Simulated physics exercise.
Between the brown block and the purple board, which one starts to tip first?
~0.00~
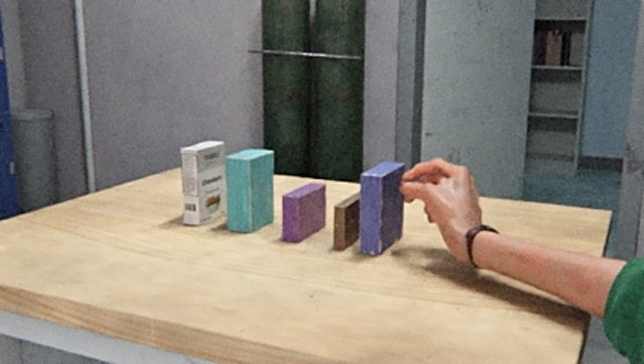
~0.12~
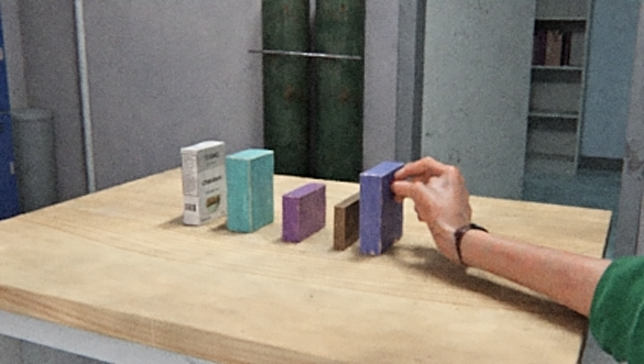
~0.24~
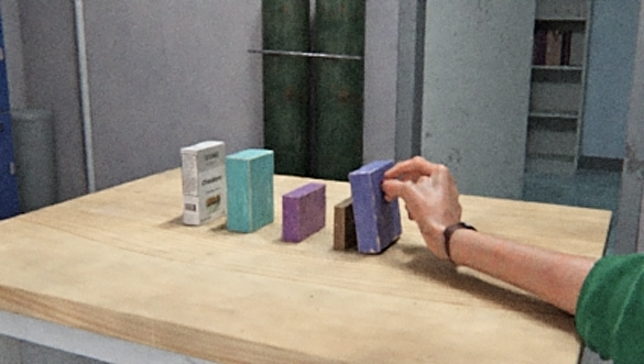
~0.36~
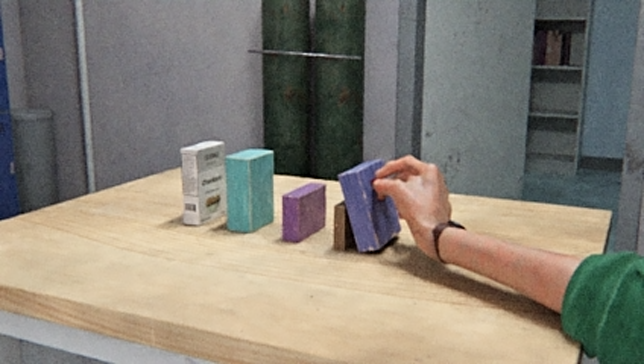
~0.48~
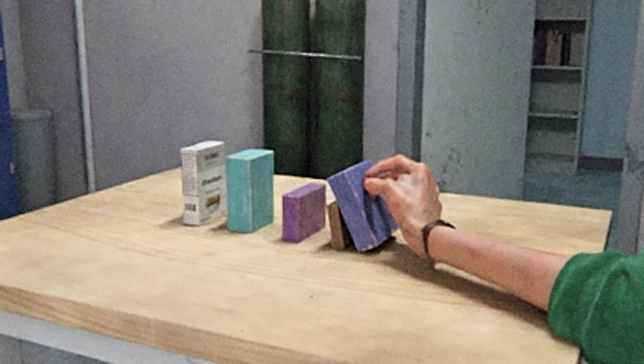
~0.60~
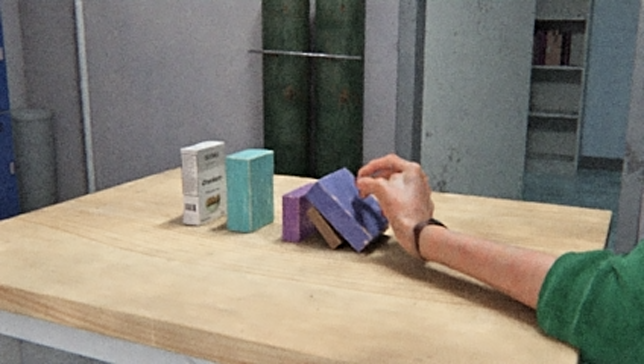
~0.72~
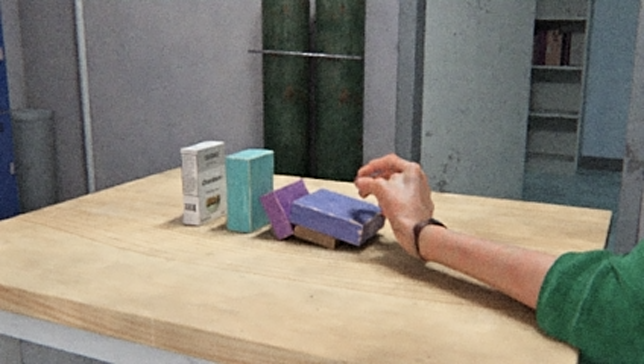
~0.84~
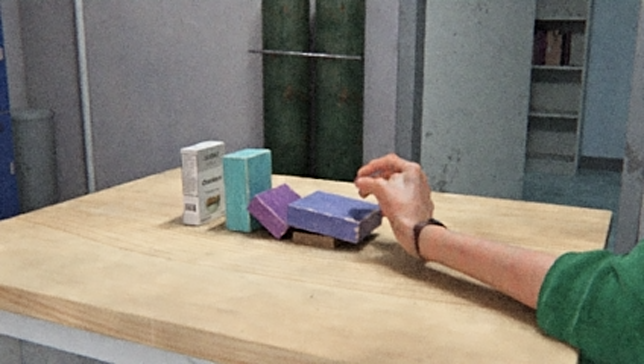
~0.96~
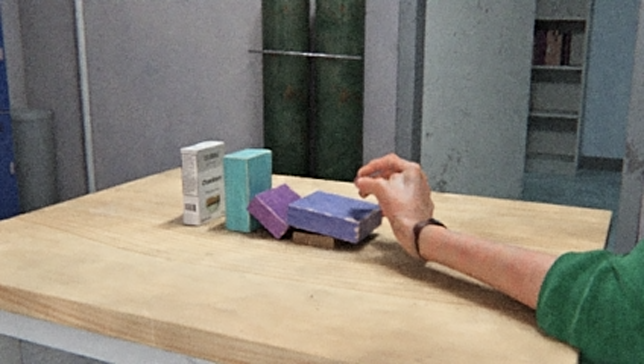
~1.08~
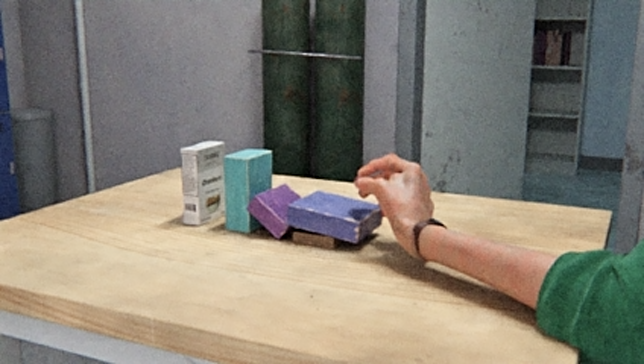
The brown block starts to tip first, as the blue board leans onto it. The purple board is still upright then and only tilts afterwards.
